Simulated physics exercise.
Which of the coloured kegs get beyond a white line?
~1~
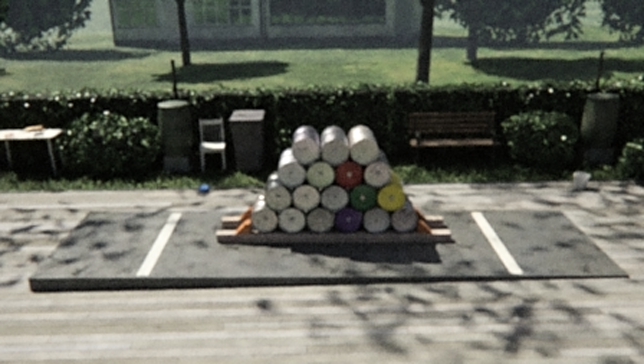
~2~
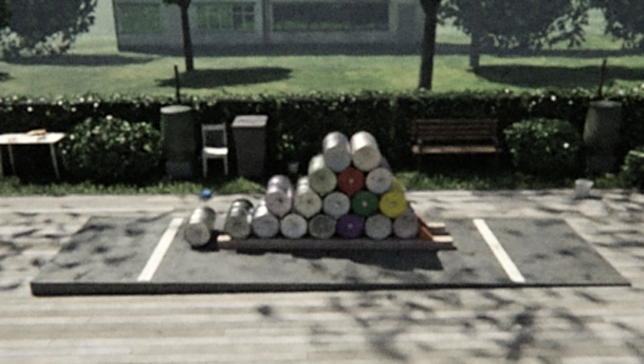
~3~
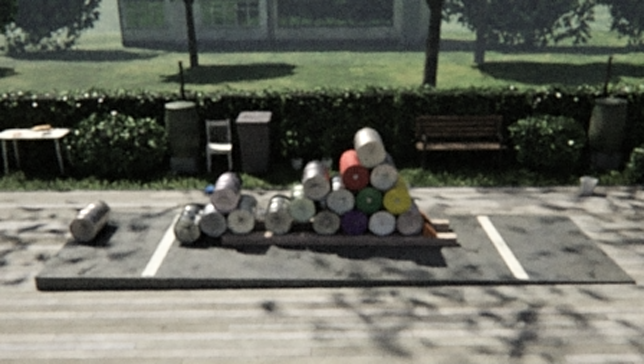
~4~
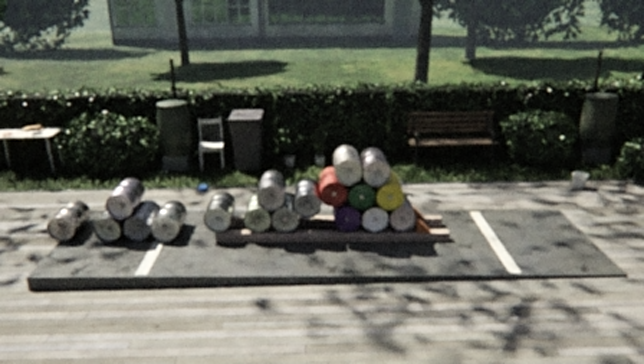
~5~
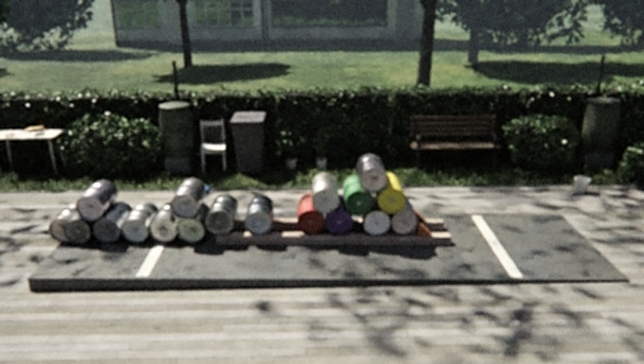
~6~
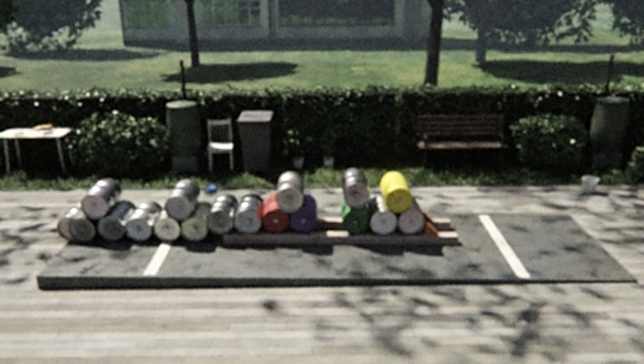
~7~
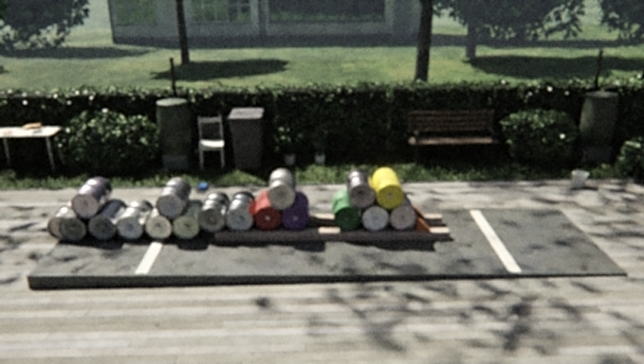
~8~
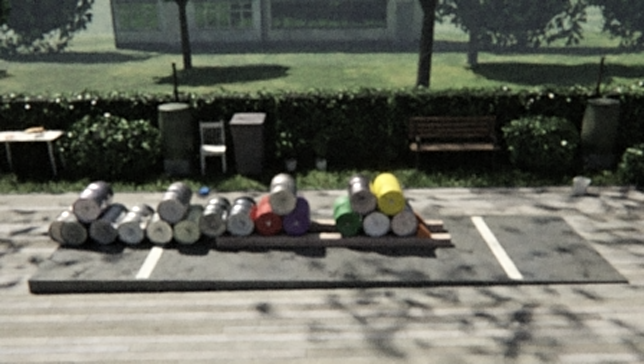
None of them do. The red, purple, green and yellow kegs all come to rest between the two white lines.
